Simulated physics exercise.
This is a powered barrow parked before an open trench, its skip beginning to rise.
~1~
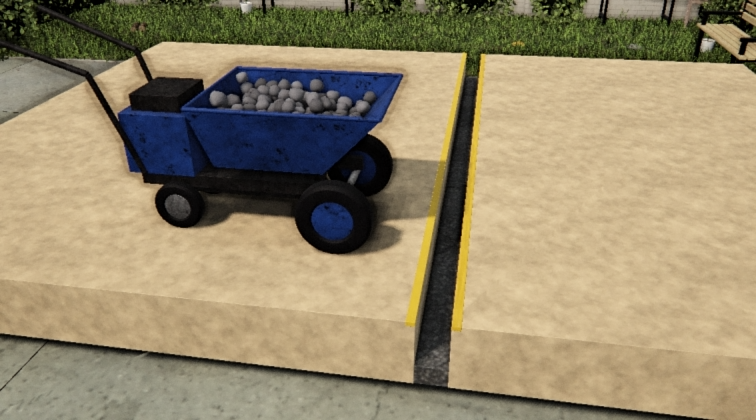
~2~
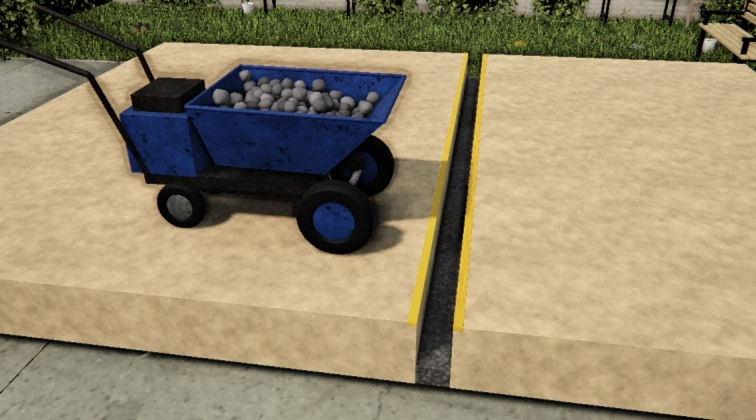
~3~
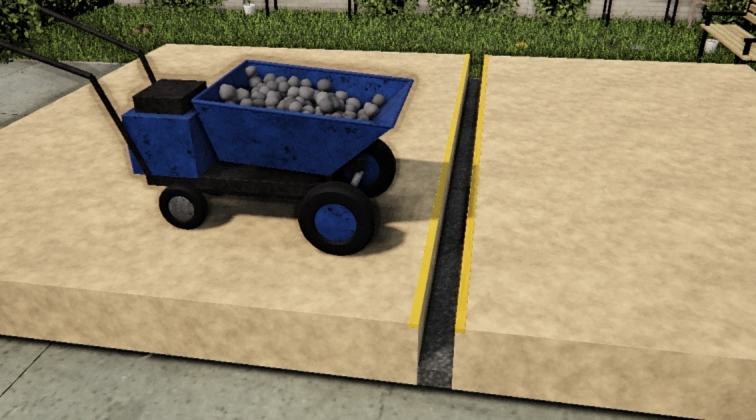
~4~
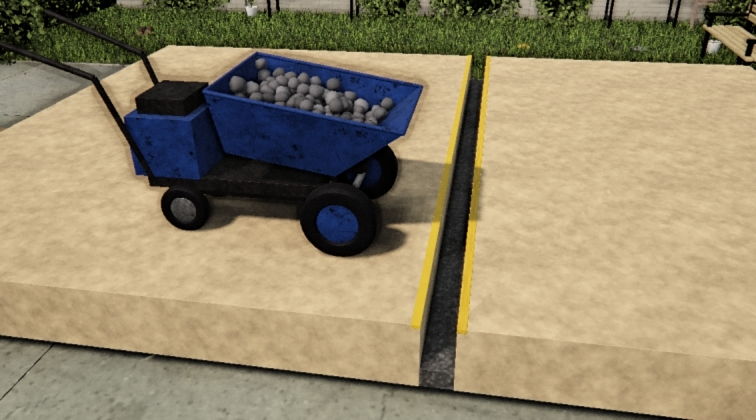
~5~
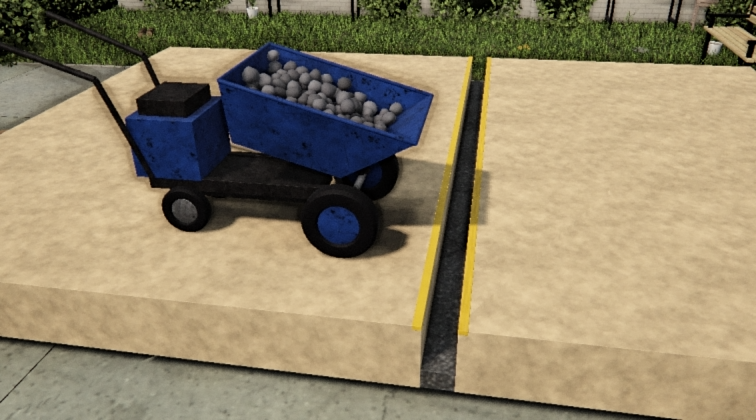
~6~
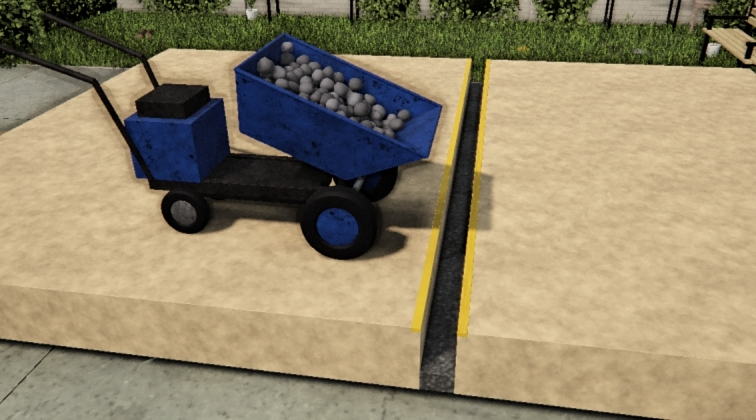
The clip opens on a blue powered barrow filled with round grey cobbles, parked on a tan slab just left of a narrow, dark trench edged in yellow. The skip tilts slightly, its rear lifting, then rises to a clear slant, its lip moving rightward and down while the cobbles remain inside.
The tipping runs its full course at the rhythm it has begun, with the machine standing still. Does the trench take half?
It catches less than half.
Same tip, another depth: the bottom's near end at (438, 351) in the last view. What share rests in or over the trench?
Near 10 %.
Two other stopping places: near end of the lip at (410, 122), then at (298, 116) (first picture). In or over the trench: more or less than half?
In turn: Less than half; less than half.
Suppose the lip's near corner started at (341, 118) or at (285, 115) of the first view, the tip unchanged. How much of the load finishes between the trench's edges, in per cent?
The first gives 40 %, the second 30 %.
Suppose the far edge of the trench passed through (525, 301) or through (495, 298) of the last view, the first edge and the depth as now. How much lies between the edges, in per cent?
Roughly 100 per cent, and 60 per cent.
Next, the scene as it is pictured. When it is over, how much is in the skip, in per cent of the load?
About 25 per cent.
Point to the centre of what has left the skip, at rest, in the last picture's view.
Roughly at (527, 230).
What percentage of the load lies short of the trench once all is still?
It comes to 0 per cent or so.
Shortly afterwards, skip tipped steeply; the whole lot in the skip.
Next, skip tipped right over; near two thirds in the skip; only a few in or heaped over the trench; near a quarter beyond it; only a few falling.
Some moments later, skip tipped right over; near a quarter in the skip; a little in or heaped over the trench; near two thirds beyond it.
In the end, skip tipped right over; near a quarter in the skip; a little in or heaped over the trench; near two thirds beyond it.
